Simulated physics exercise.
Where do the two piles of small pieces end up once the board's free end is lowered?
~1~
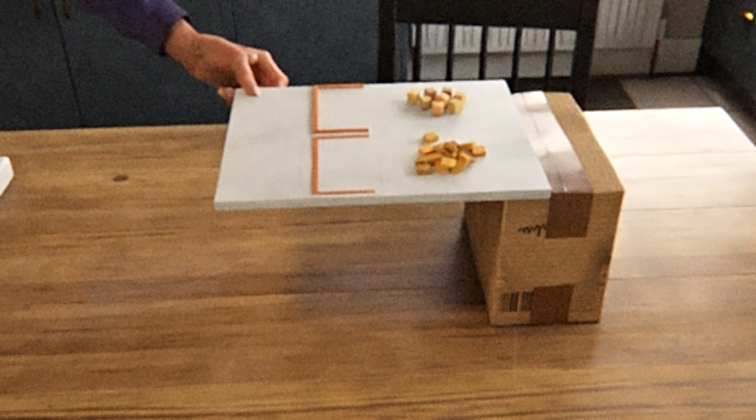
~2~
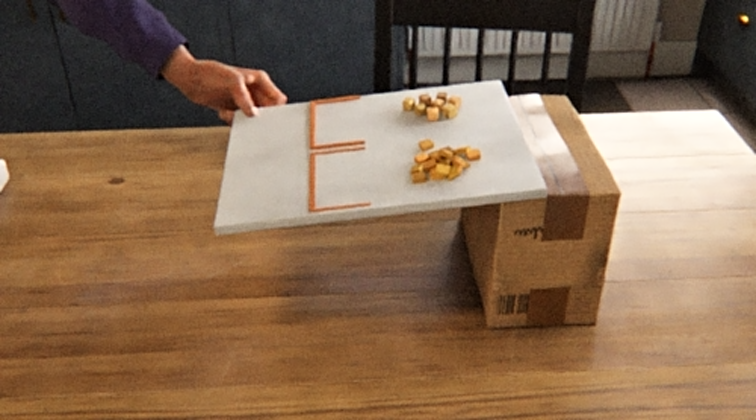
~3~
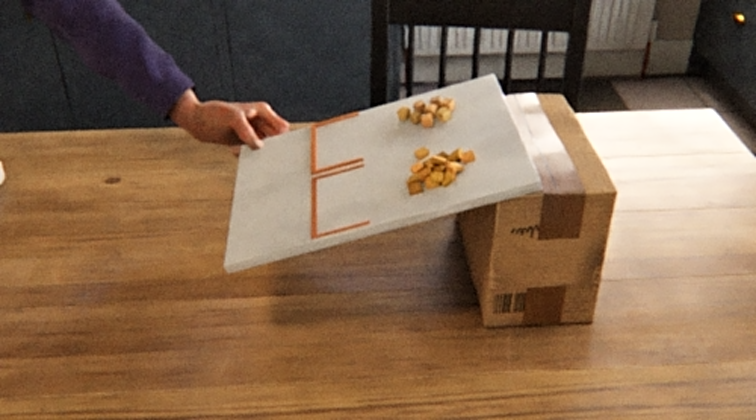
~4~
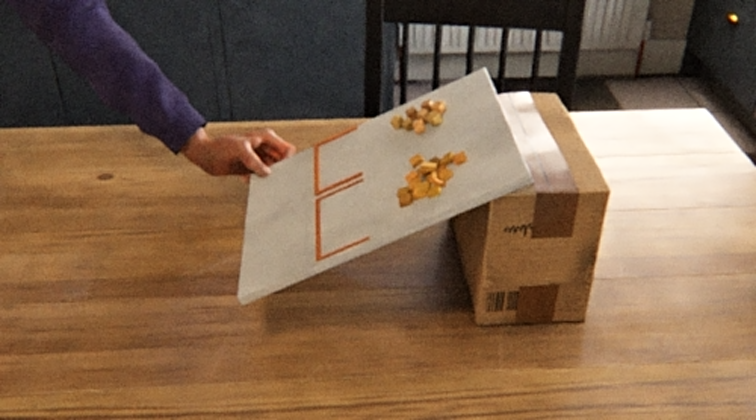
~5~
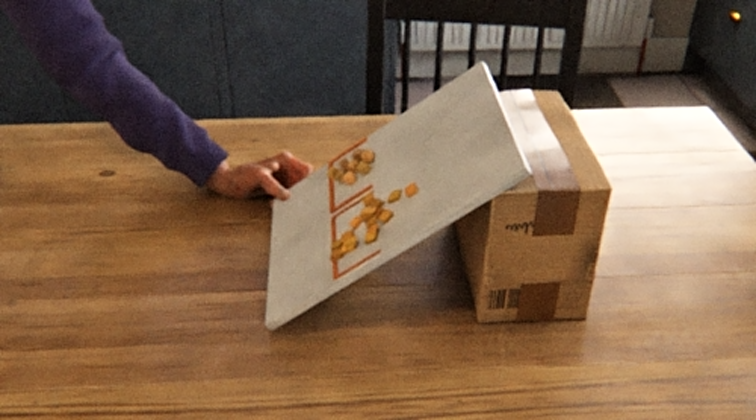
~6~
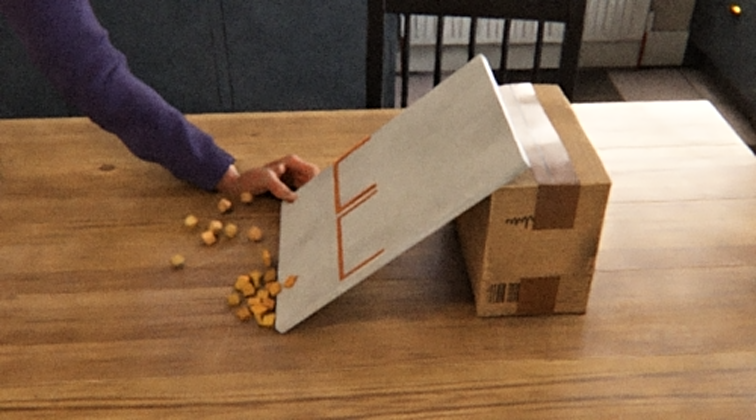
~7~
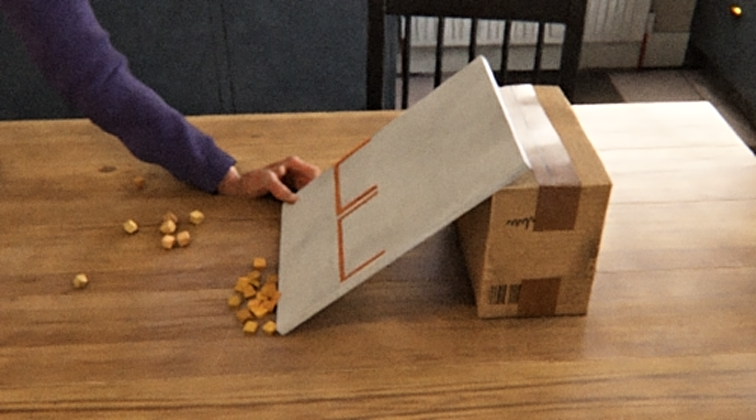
Both the nearer and the farther pile get over their orange strips and end up on the table, to the left of the board's lowered end.
